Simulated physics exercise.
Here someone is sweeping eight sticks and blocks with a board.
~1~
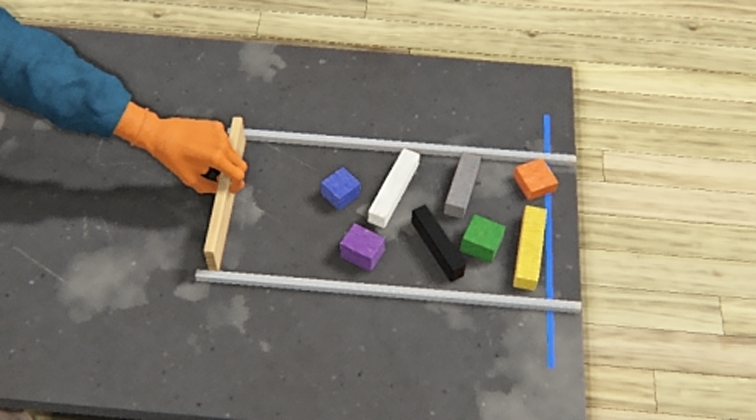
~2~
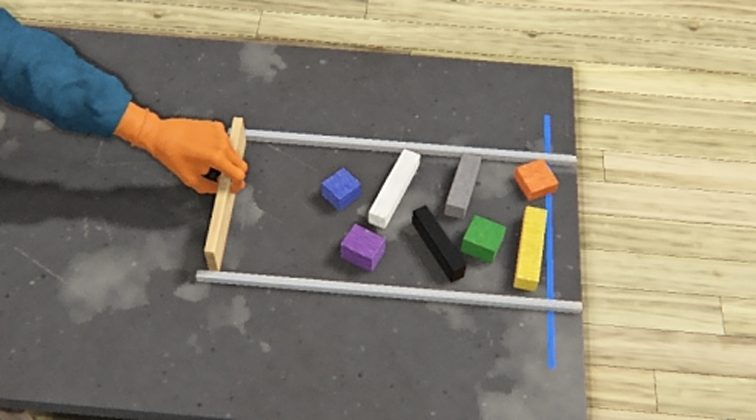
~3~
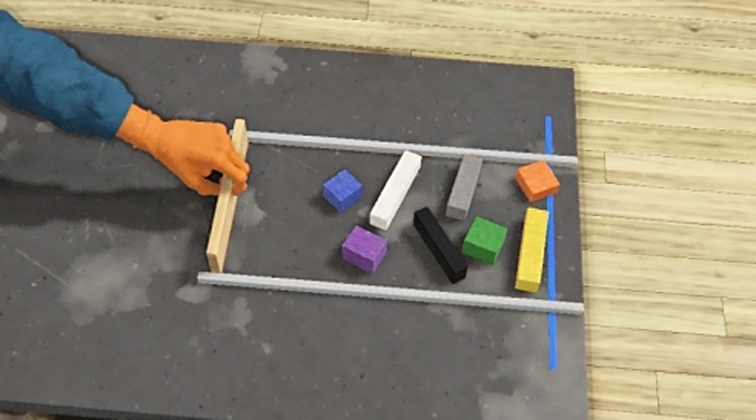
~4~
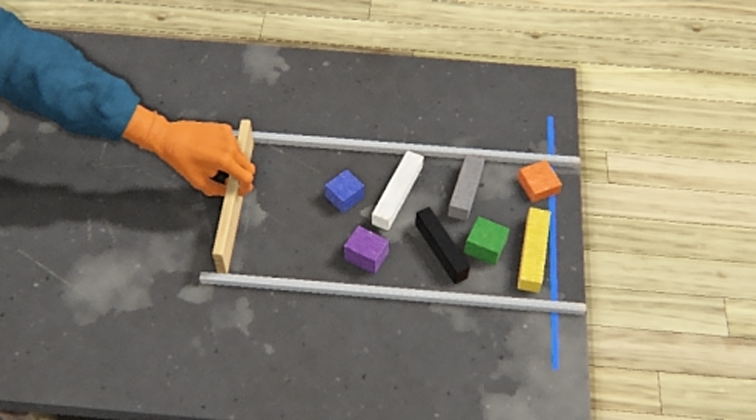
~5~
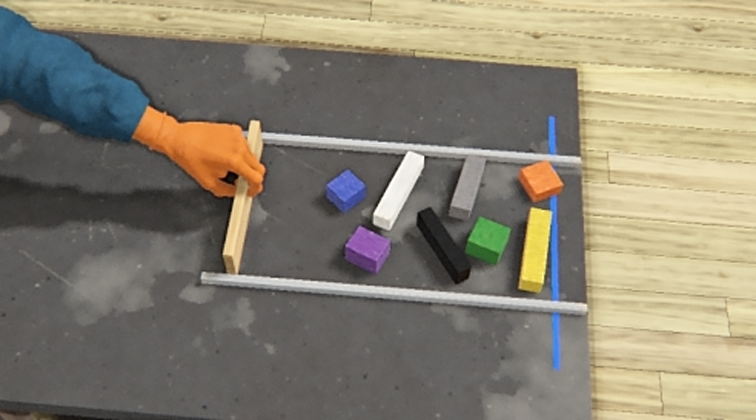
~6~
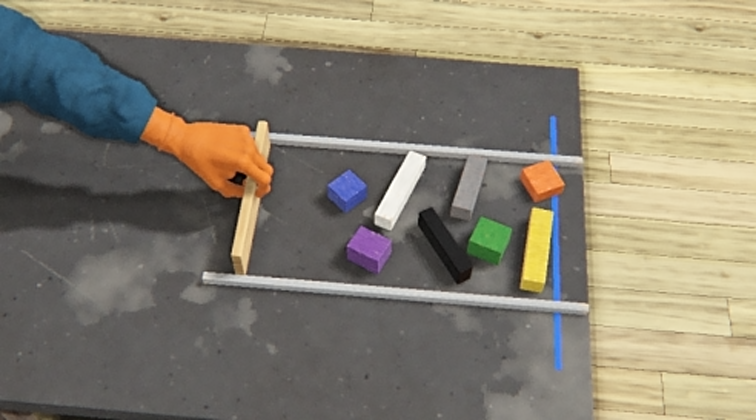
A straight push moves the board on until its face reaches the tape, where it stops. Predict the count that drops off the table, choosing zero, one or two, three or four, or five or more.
The number going over the edge will be five or higher.
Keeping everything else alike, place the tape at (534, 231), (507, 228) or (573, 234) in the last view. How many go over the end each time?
The counts come to 4, then 2, then 7.
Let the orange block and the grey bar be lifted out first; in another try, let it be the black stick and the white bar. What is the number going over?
First 4, then 4.
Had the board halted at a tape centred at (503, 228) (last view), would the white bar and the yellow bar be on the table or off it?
Here the white bar is on by the end and the yellow bar is off by the end.
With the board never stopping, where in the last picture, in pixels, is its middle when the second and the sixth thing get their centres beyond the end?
It sits near (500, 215), and then near (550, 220).
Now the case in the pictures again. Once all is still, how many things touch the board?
The number is 2.
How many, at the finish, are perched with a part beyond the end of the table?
The figure is 1.
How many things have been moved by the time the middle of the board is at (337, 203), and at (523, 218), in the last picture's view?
1, then 8.
A little later, none off yet; orange block at rest near (542, 181); yellow bar at rest near (537, 249); green block at rest near (489, 241).
Next, none off yet; orange block moving near (551, 184); yellow bar shifted a little near (559, 254); green block shifted about its own width near (531, 248).
When it is over, the number that fall off is five or more; down, white bar, black stick, grey bar, green block, yellow bar and orange block.
